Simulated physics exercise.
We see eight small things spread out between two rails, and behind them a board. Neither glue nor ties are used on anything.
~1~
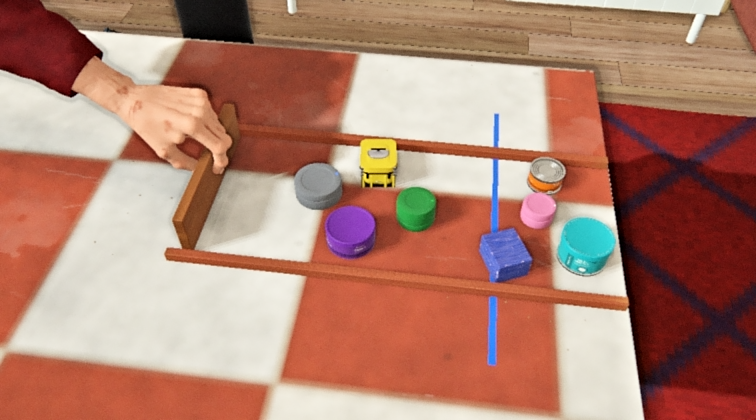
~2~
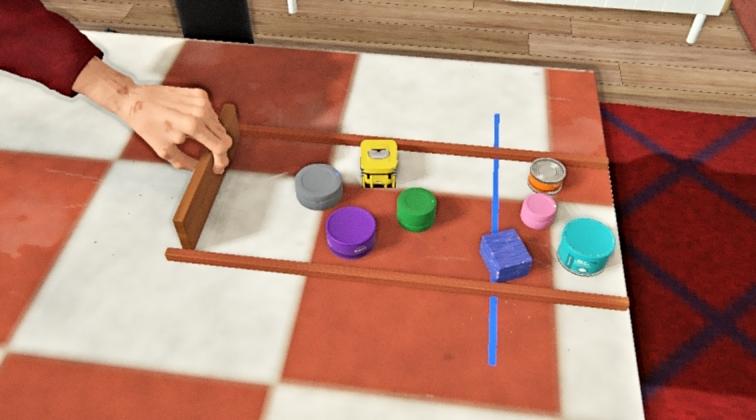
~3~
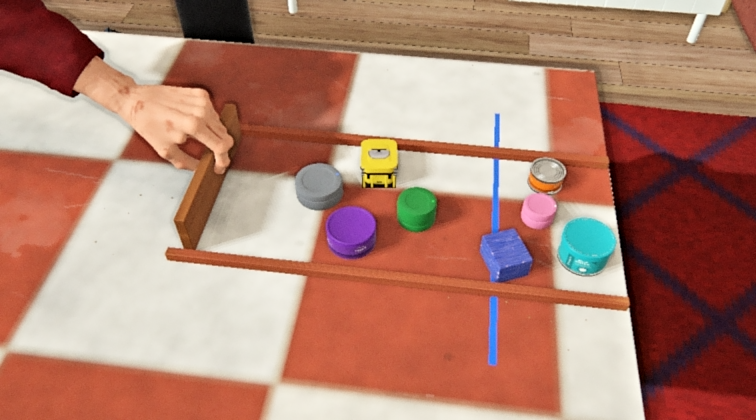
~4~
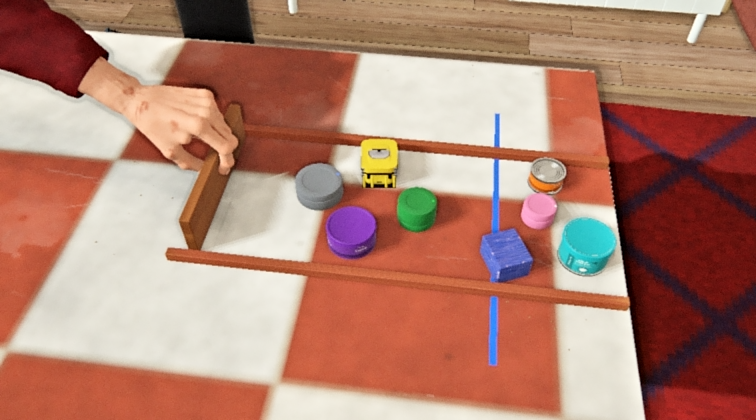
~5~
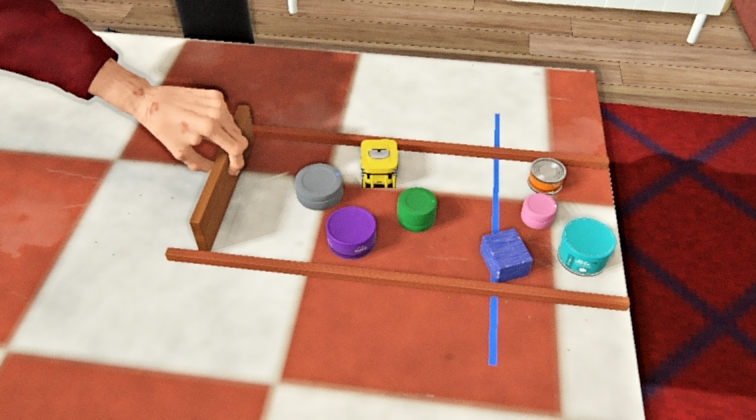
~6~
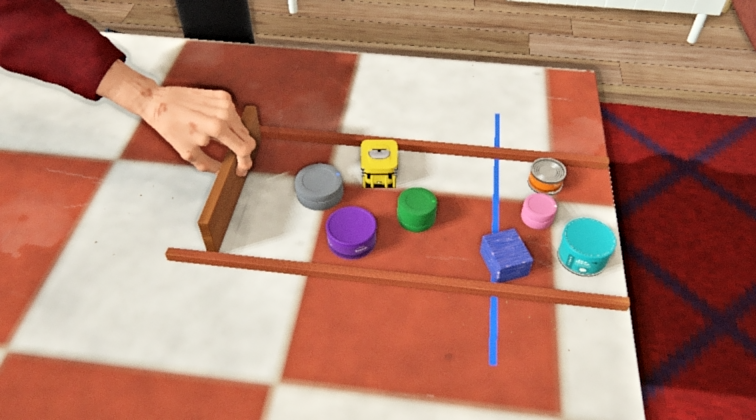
On a checkered table, a hand slides a board slightly right toward eight small things.
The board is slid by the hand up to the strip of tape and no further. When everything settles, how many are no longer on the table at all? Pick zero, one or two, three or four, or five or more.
Zero are off the table.
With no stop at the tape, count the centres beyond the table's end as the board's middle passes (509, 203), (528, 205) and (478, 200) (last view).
That makes 0, 1, 0.
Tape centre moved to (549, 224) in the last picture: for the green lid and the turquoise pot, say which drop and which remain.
The green lid stays put; the turquoise pot topples down.
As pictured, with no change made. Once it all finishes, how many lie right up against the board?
The count comes out at 3.
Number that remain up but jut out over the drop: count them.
The total comes out at 1.
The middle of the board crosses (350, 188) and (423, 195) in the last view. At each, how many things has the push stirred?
3 by the first point, 4 by the second.
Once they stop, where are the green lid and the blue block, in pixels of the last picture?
Near (553, 230) and (563, 268).
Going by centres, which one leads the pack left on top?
The turquoise pot is foremost.
Soon after, none off yet; turquoise pot at rest near (586, 247); orange tin at rest near (547, 176); pink lid at rest near (539, 211).
In the end, the number that fall off is zero.
